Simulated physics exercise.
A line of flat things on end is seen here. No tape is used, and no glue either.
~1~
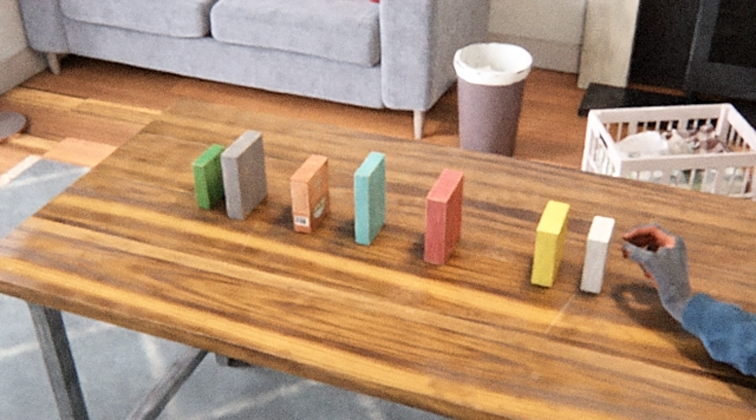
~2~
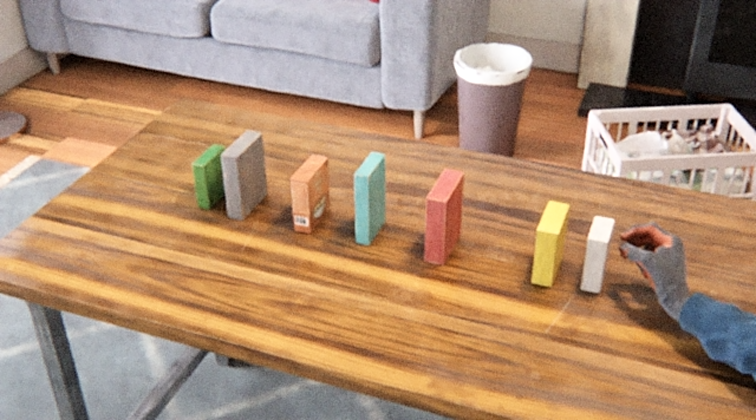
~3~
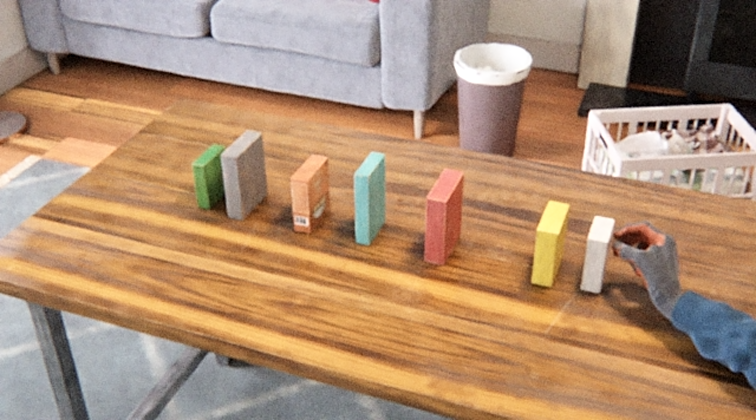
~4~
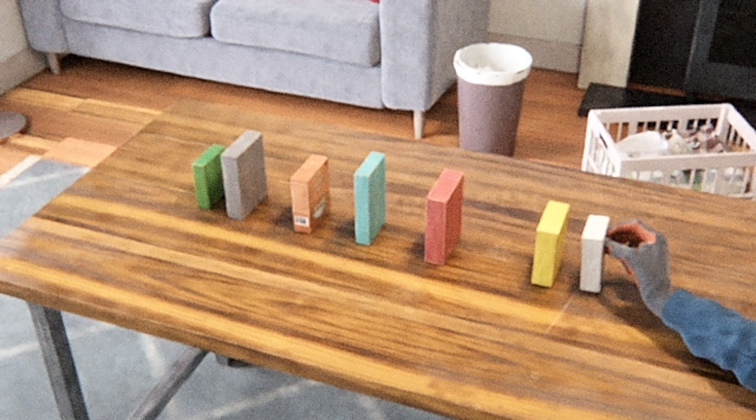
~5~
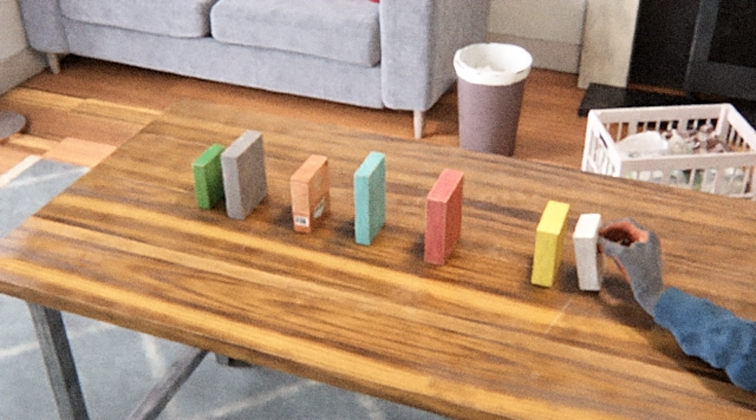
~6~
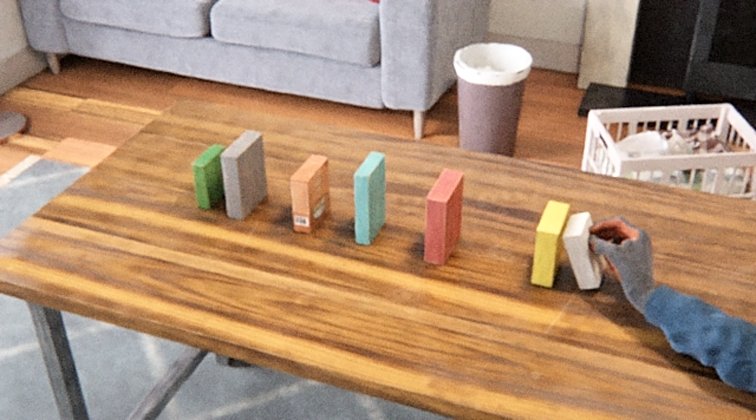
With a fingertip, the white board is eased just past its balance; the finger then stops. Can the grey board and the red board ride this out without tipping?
Result: The grey board will come through standing, the red board will come through standing.
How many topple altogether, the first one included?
The count is 2.
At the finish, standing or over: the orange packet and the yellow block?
The orange packet stays upright; the yellow block topples.
Then, 0.30 s after the last picture, white board 48° over; yellow block tipped 29° from how it was.
Then, 0.50 s after the last picture, white board 64° over; yellow block on its side.
At rest, tipped over on the table, yellow block; the other 4 in place. Seen from the same camera at the end, grey board near (245, 175), red board near (444, 217).
